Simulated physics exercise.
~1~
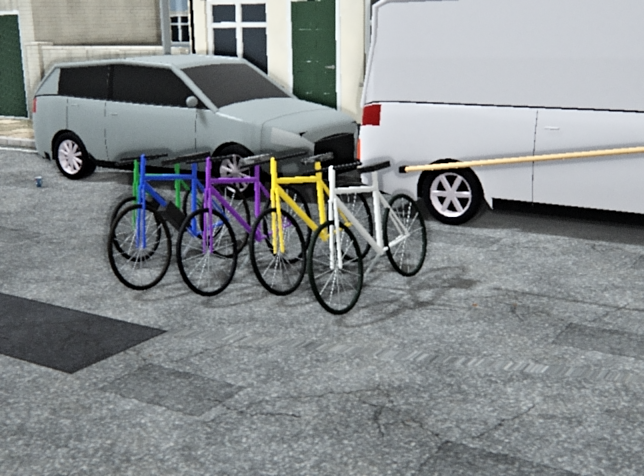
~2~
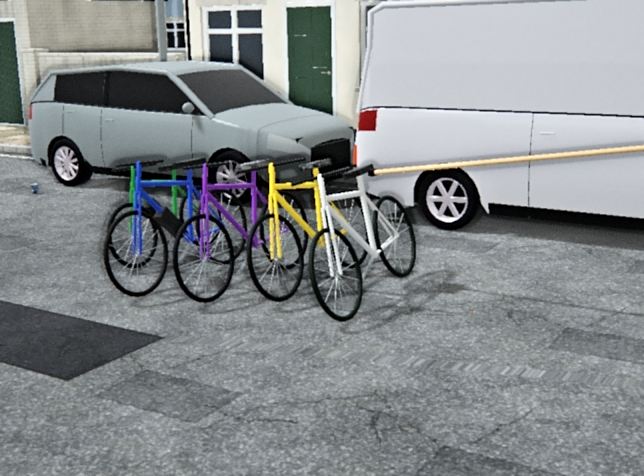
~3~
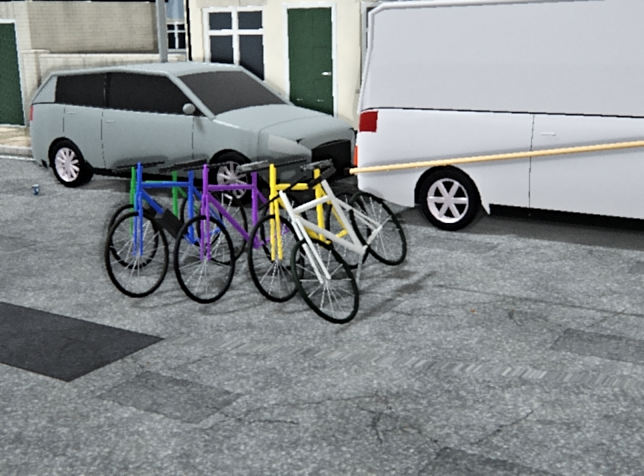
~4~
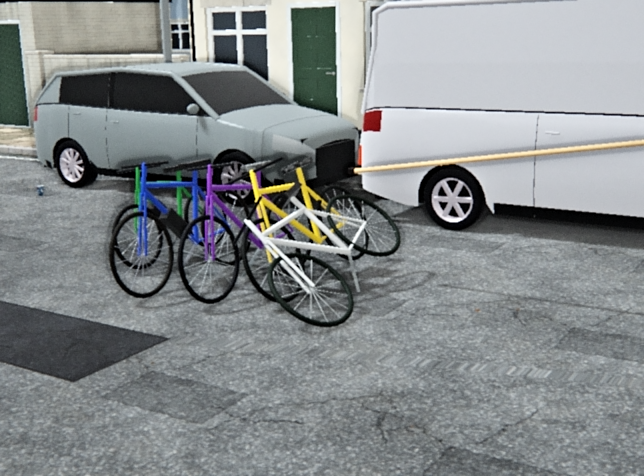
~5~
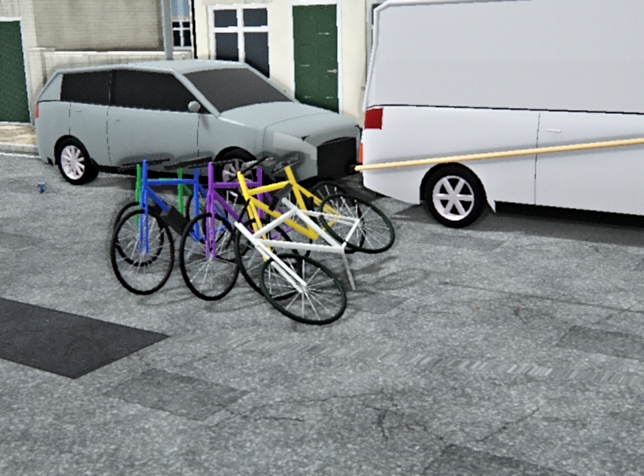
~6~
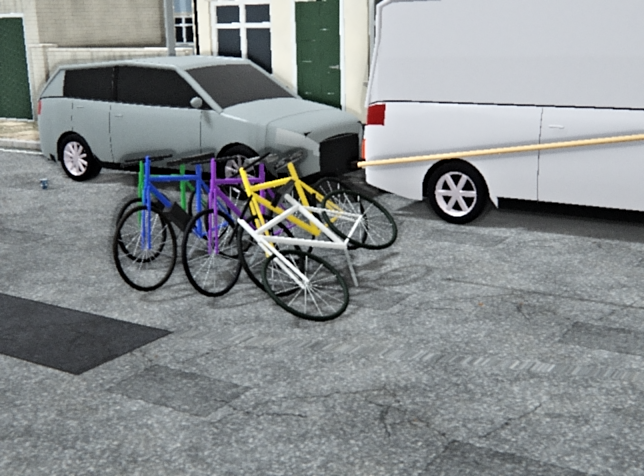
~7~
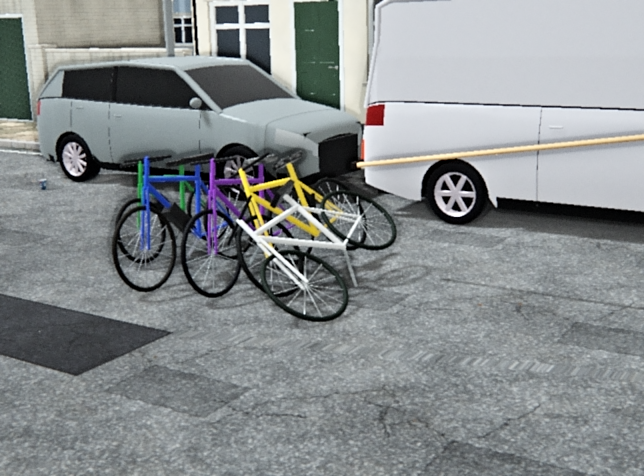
A pole pushes the white bicycle over against the yellow one, leaving three bicycles upright.
